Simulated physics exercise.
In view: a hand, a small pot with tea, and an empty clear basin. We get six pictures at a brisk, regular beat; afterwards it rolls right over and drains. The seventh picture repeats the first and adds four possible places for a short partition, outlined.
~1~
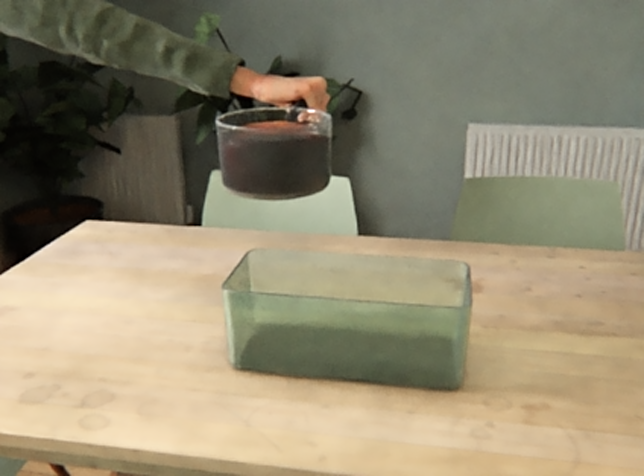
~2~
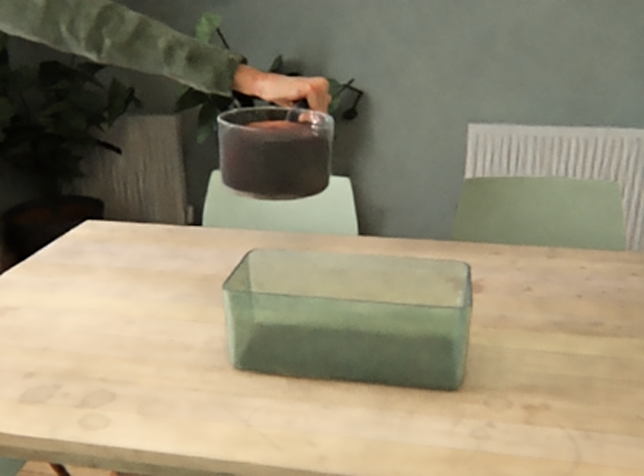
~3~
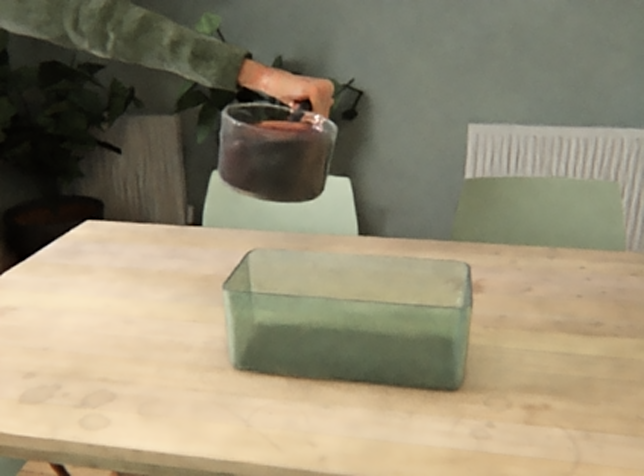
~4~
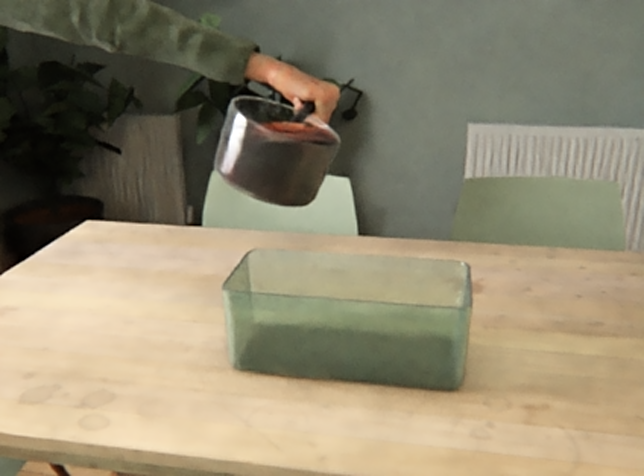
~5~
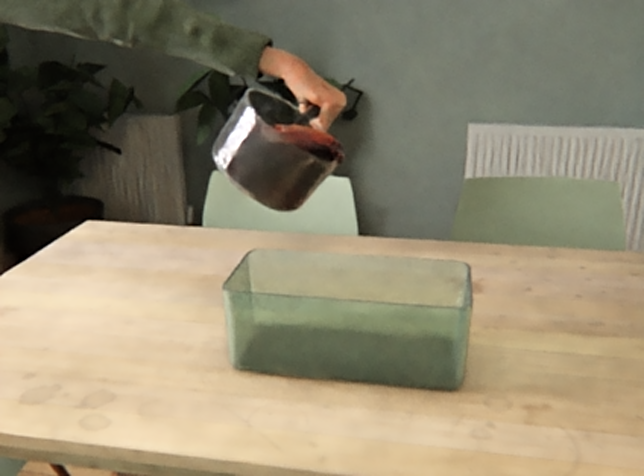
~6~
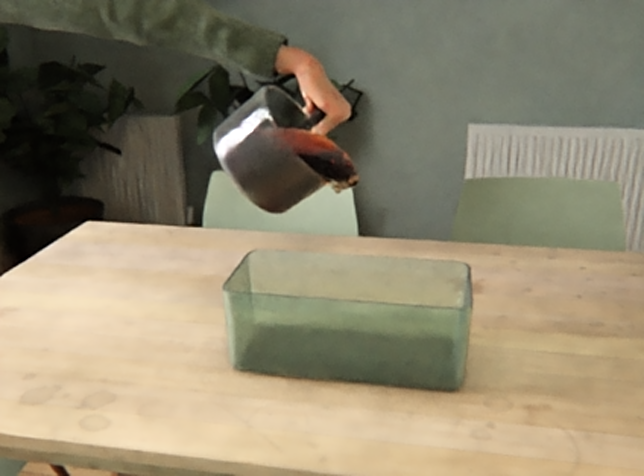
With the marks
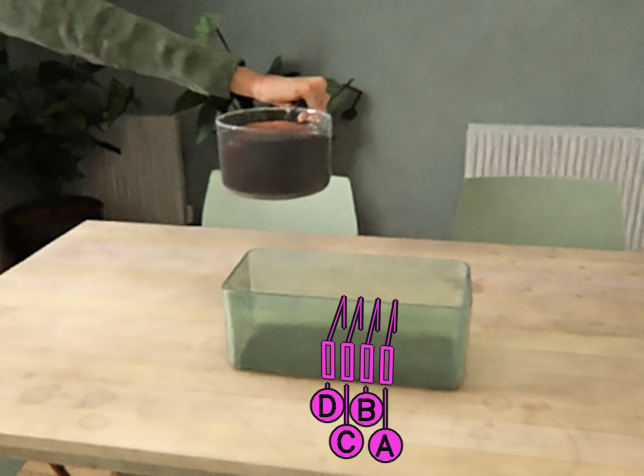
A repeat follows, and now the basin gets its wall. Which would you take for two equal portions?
The answer is slot B.
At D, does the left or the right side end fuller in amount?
The right side.
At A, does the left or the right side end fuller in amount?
The left side.
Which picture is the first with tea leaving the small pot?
In picture 5.
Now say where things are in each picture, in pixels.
Upright, lip at (328, 119); basin from (231, 365) to (463, 387); nothing has left yet, in the first frame.
Tipped about 3°, lip at (331, 121); nothing has left yet, in the second frame.
Tipped about 10°, lip at (334, 130); nothing has left yet, in the third frame.
Tipped about 22°, lip at (338, 142); nothing has left yet, in the fourth frame.
Tipped about 37°, lip at (339, 159); tea is over the lip, down to (339, 159), in the fifth frame.
Tipped about 53°, lip at (335, 176); tea is over the lip, down to (339, 190), in the sixth frame.
In magenta, A at (385, 389); B at (365, 387); C at (346, 385); D at (327, 383).
With A, about 78 % ends left of the wall and 19 % right of it; 3 % is lost outside.
With B, about 49 % ends left of the wall and 48 % right of it; 4 % is lost outside.
With C, about 22 % ends left of the wall and 75 % right of it; 3 % is lost outside.
With D, about 13 % ends left of the wall and 84 % right of it; 3 % is lost outside.
